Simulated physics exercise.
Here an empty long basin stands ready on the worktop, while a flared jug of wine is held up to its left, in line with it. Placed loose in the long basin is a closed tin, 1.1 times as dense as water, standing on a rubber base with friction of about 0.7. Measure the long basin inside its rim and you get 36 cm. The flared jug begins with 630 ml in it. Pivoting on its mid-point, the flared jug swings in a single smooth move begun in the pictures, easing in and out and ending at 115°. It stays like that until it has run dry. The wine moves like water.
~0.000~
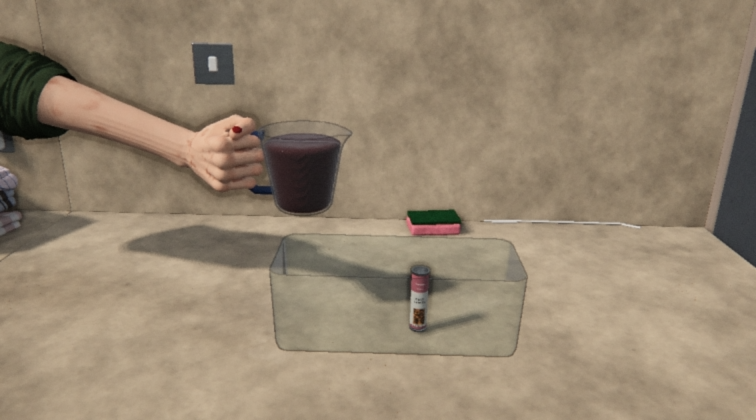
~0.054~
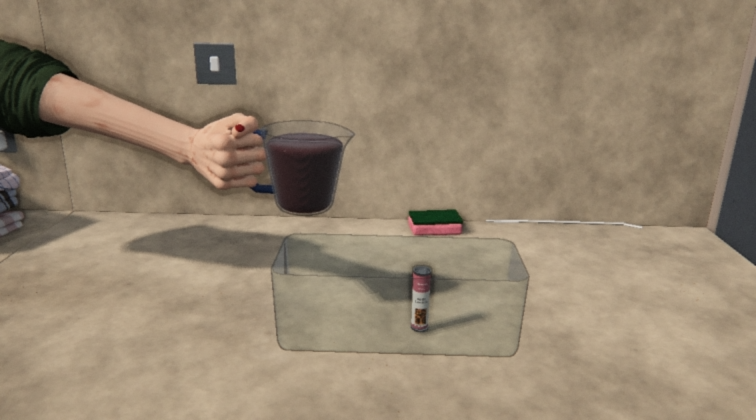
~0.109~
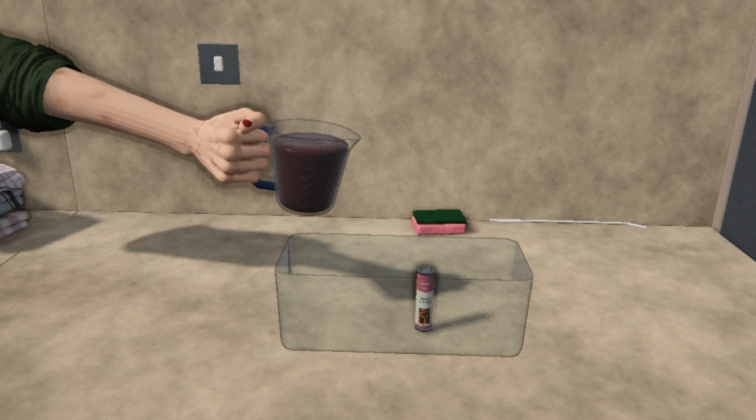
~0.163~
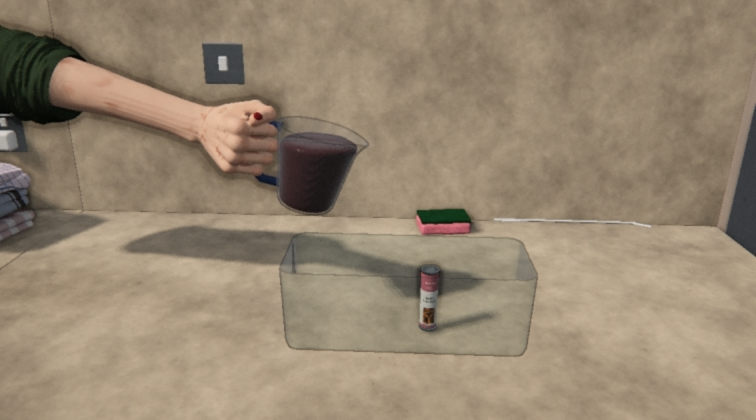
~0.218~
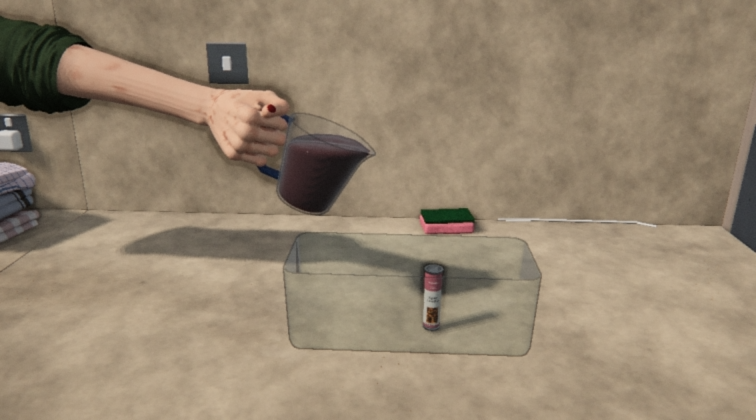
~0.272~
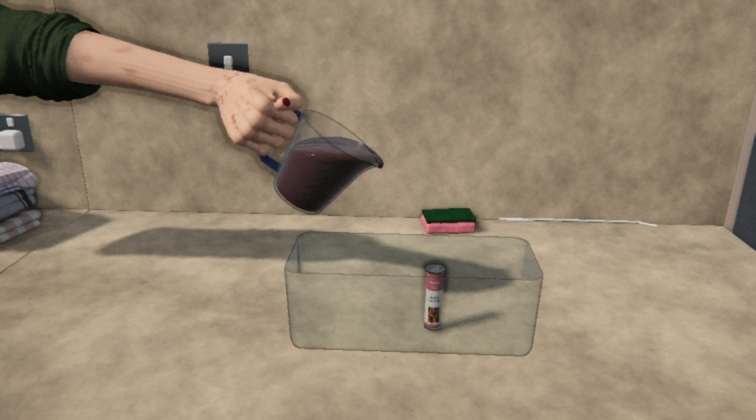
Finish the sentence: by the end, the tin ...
By the end, the tin has toppled.
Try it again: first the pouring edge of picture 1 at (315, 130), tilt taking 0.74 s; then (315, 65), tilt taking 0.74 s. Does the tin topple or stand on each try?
In the first try it remains standing; in the second it remains standing.
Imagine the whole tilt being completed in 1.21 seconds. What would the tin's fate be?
In that case the tin overturns.
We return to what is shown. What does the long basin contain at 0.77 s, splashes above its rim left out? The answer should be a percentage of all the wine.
Roughly 92 percent of it.
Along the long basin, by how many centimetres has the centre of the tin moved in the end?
It finishes around 9.0 cm from where it began.
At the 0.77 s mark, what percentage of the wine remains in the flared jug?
Around 2 percent of it.
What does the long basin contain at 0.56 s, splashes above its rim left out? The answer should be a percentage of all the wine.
Fraction in basin: Approx. 34%.
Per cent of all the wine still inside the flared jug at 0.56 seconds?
Fraction remaining: Approx. 40 per cent.
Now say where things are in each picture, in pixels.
It leans 0°; its right rim is at (352, 132); the wine meets the walls at (265, 140) and (342, 142); the long basin's rim runs from (277, 254) to (519, 260); the tin's top is at (421, 273), in the first frame.
It leans 2°; its right rim is at (355, 134); the wine meets the walls at (268, 139) and (344, 143), in the second frame.
It leans 6°; its right rim is at (361, 137); the wine meets the walls at (274, 138) and (350, 144), in the third frame.
It leans 13°; its right rim is at (369, 144); the wine meets the walls at (281, 138) and (359, 145), in the fourth frame.
It leans 23°; its right rim is at (376, 153); the wine meets the walls at (289, 142) and (371, 149), in the fifth frame.
It leans 34°; its right rim is at (380, 165); the wine meets the walls at (289, 149) and (376, 158); 2 per cent is over the edge, in the sixth frame.
By 0.56 s the tilt is 99° and 39 per cent is still to pour; the tin stands 1 cm from where it began.
By 0.77 s the tilt is 115° and 2 per cent is still to pour; the tin leans 50°.
By 1.00 s the tilt is 115° and 0 per cent is still to pour; the tin lies on its side.
By 1.24 s the tilt is 115° and 0 per cent is still to pour; the tin lies on its side.
At rest the tin lies on its side.
